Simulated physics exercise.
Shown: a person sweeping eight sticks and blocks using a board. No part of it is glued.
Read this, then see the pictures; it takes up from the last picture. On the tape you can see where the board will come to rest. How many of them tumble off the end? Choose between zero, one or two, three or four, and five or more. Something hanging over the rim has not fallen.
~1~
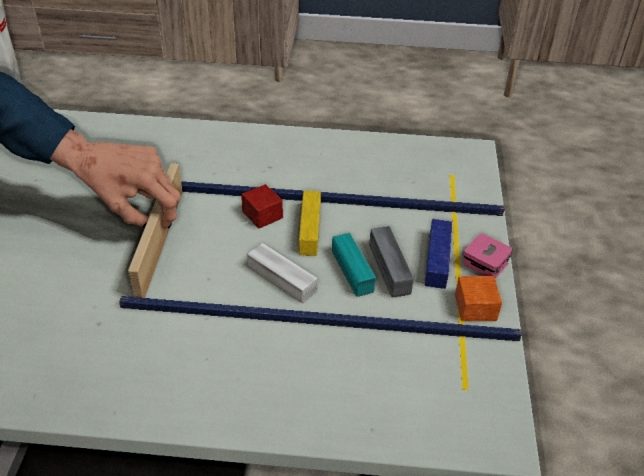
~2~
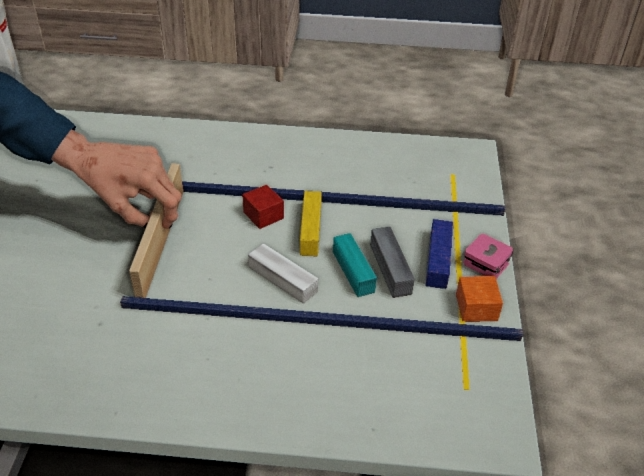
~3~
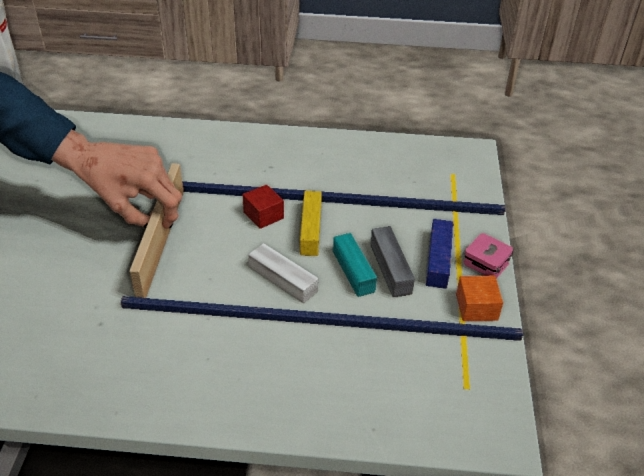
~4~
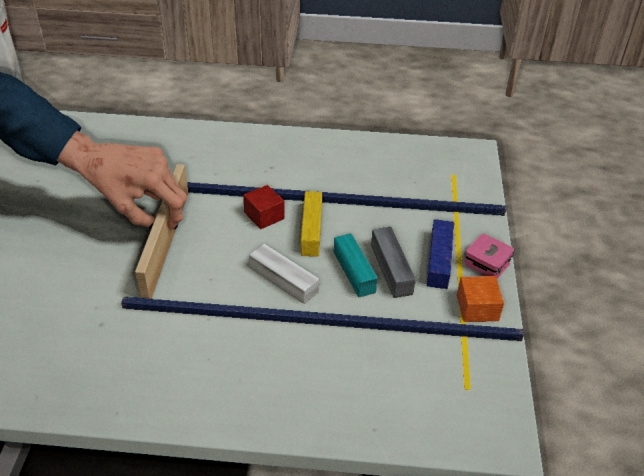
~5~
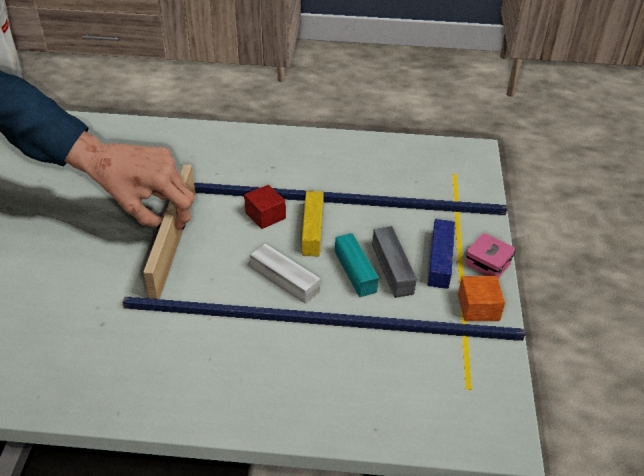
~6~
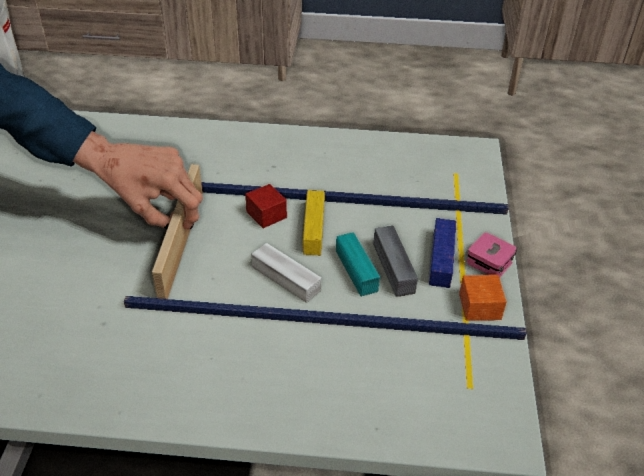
The count is three or four.
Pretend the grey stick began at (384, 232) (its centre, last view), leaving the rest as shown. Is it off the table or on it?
Note - grey stick not retained.
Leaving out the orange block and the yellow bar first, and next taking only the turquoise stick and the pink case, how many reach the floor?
I'd say 2 the first time and 2 the second time.
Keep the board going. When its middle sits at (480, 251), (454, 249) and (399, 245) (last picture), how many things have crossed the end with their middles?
4, 3 and 0.
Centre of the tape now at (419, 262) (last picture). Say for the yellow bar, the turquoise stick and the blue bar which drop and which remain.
This time the yellow bar does not drop; after it, the turquoise stick does not drop; finally, the blue bar does not drop.
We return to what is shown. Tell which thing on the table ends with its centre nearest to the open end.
Grey stick.
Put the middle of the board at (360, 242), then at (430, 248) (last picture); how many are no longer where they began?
I make it 5 at the first spot and 8 at the other.
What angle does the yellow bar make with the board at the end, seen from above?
I'd say it's about 45° out of line.
A little later, none off yet; pink case at rest near (491, 257); orange block at rest near (482, 298); blue bar at rest near (443, 252).
Next, none off yet; pink case shifted about its own width near (521, 257); orange block shifted a little near (505, 301); blue bar shifted about its own width near (492, 257).
When it is over, the number that fall off is three or four; down, blue bar, orange block and pink case.
